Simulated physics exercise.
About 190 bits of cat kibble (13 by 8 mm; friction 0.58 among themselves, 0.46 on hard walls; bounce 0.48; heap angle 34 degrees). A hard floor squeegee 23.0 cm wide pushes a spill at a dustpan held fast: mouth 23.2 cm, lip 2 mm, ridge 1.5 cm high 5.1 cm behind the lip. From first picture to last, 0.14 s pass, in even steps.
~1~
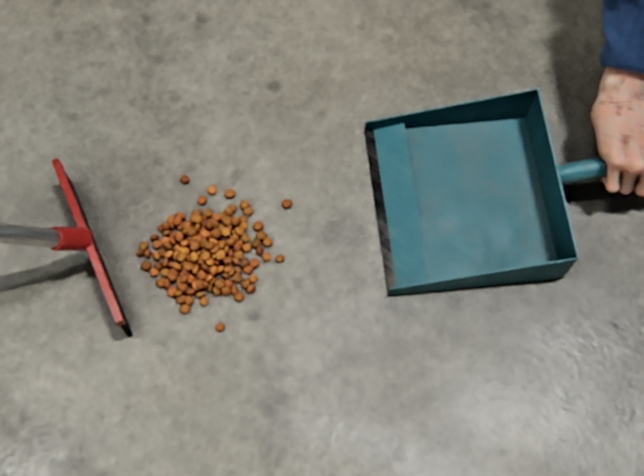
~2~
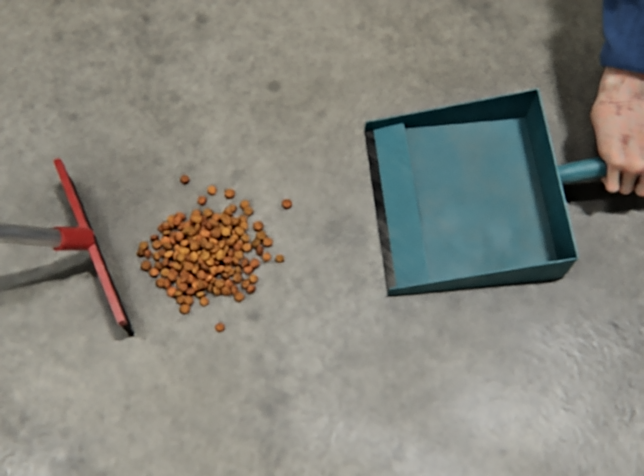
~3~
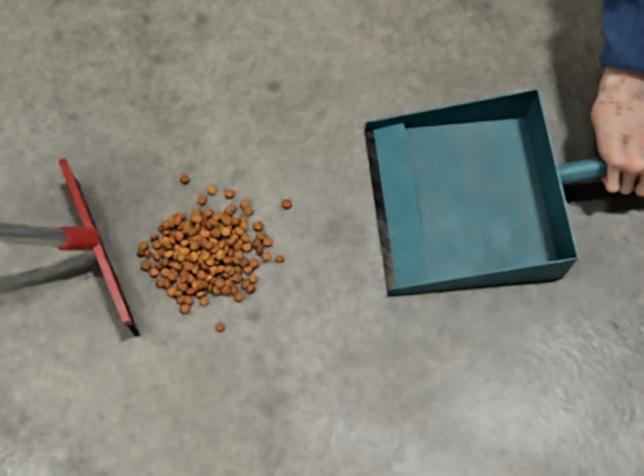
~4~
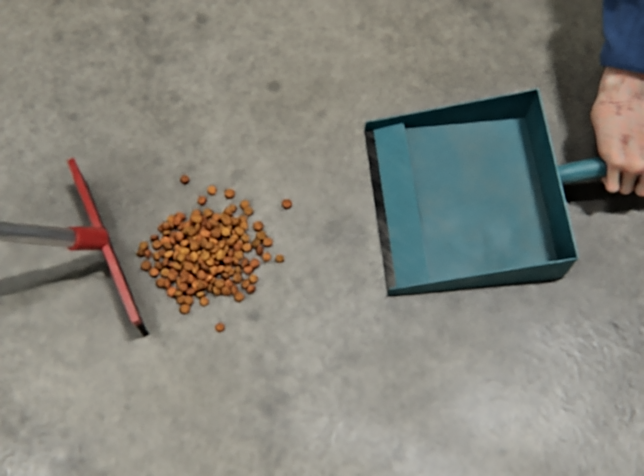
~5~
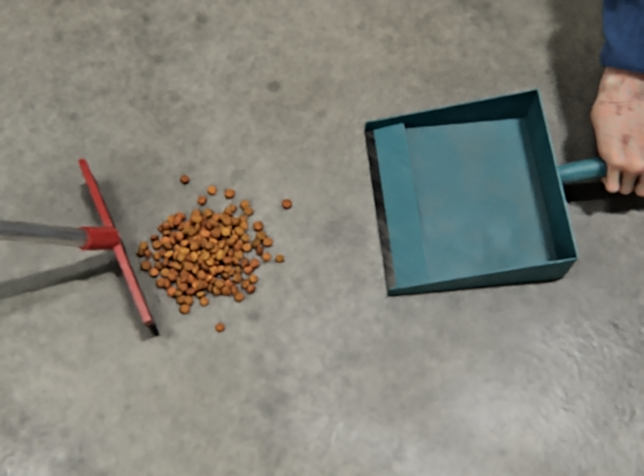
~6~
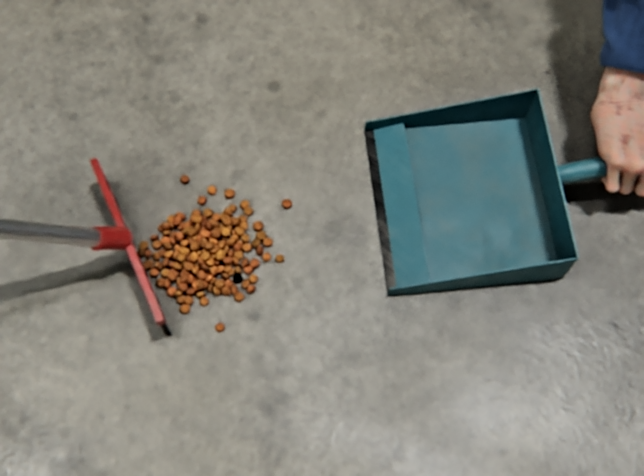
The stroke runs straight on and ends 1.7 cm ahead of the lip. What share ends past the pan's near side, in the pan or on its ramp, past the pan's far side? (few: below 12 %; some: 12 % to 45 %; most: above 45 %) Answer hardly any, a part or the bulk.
Past the pan's near side: Hardly any; in the pan or on its ramp: Hardly any; past the pan's far side: Hardly any.
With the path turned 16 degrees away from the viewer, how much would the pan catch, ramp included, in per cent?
In that case some 20 per cent.
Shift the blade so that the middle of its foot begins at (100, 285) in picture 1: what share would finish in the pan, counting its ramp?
Some 0 per cent.
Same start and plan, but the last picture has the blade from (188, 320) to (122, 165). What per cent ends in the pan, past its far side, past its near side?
Pan 15, far 5, near 10.
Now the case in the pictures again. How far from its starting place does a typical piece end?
Roughly 18 cm.
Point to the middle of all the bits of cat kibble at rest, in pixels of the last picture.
Around (354, 227).
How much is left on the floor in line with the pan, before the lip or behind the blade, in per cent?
Roughly 90 per cent.
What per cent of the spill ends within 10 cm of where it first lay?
About 5 per cent.
Then, 0.25 s after the last picture, middle of the blade 18 cm from the lip; 0 % over the lip, far side 0 %, near side 5 %.
Then, 0.42 s after the last picture, middle of the blade 10 cm from the lip; 0 % over the lip, far side 0 %, near side 5 %.
Then, 0.71 s after the last picture, middle of the blade 5 cm from the lip; 5 % over the lip, far side 0 %, near side 5 %.
In the end, near side 5 %, pan 5 %, far side 0 %, in front of the lip or behind the blade 90 %.
